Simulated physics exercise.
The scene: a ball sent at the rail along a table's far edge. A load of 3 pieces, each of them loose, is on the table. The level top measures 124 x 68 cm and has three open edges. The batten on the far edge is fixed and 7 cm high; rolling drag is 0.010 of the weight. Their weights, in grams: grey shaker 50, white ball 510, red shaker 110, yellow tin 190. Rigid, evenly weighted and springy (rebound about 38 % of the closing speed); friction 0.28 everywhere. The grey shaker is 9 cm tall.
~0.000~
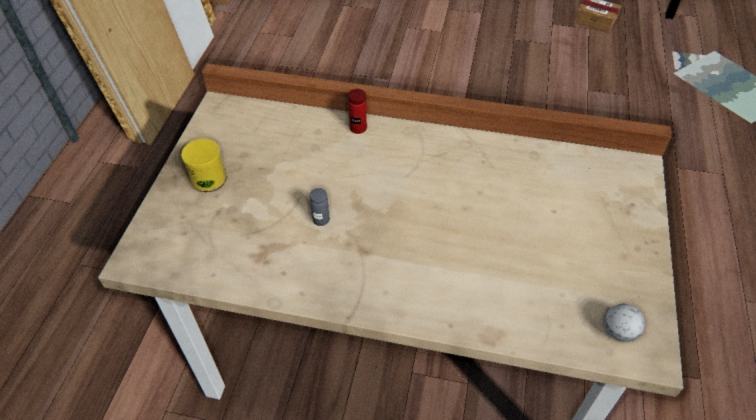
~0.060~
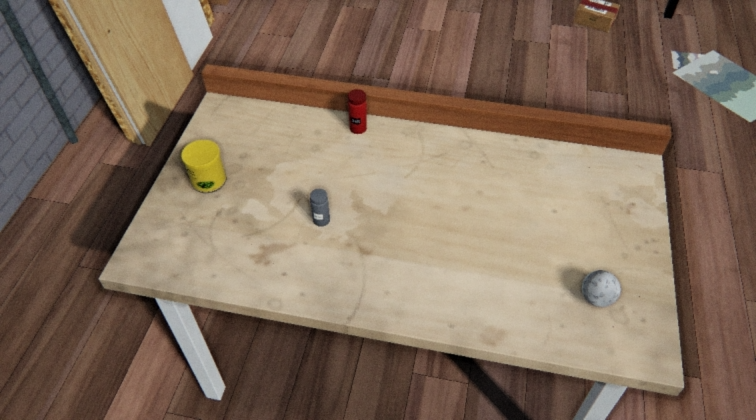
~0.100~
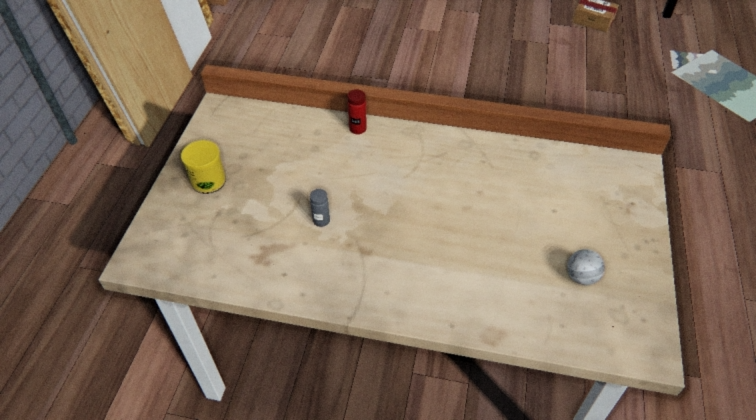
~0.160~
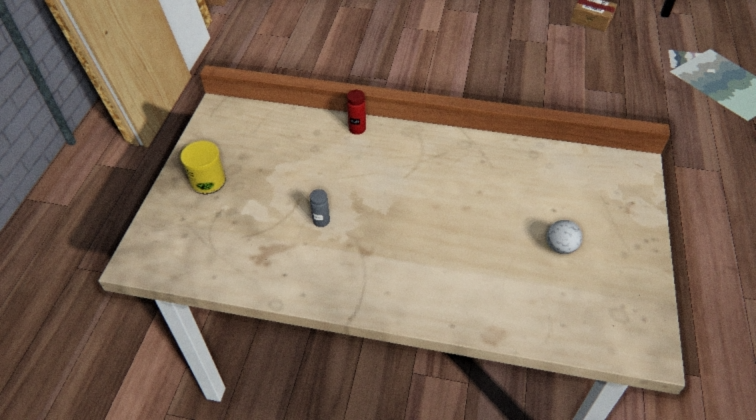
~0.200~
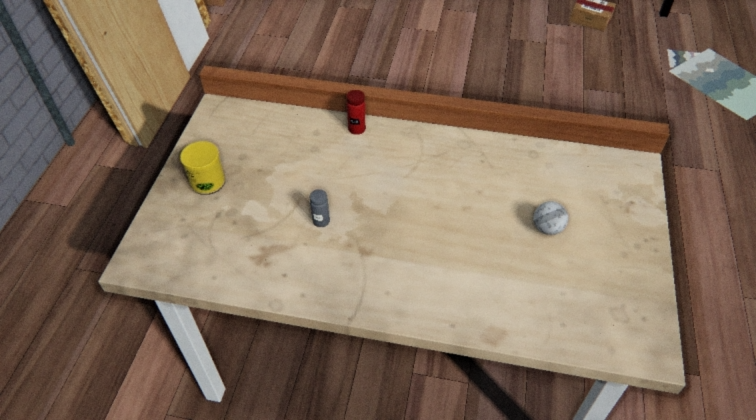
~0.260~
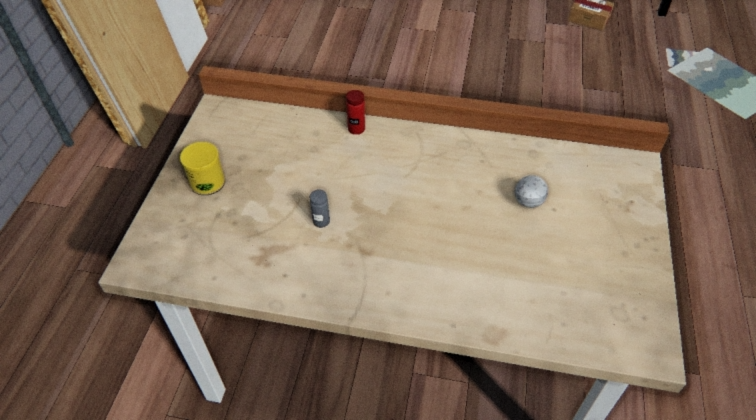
The video shows a wooden table holding a yellow tin, a grey shaker and a red shaker, while a white ball rolls steadily from the near right corner up and leftward across the top toward the raised far rail.
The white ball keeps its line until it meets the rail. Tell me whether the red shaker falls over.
The red shaker stays upright.
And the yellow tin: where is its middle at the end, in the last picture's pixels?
At about (169, 180).
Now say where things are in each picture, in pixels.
In the first frame, white ball (624, 323); red shaker (358, 112).
In the second frame, white ball (601, 288); grey shaker (320, 208).
In the third frame, white ball (586, 267); grey shaker (320, 208).
In the fourth frame, white ball (564, 237); grey shaker (320, 208).
In the fifth frame, white ball (551, 218); grey shaker (320, 209).
In the sixth frame, white ball (531, 192); red shaker (356, 113).
By 0.56 s, white ball near (451, 139).
By 1.16 s, white ball near (304, 155).
By 1.76 s, white ball near (194, 160); yellow tin 8 cm from its spot.
By 2.56 s, white ball near (177, 286); yellow tin 8 cm from its spot.
When it is over (2.8 s), not toppled but over 4 cm from the start, yellow tin; the other 2 within 4 cm of the start. End places, in pixels of the last picture, red shaker near (356, 113).
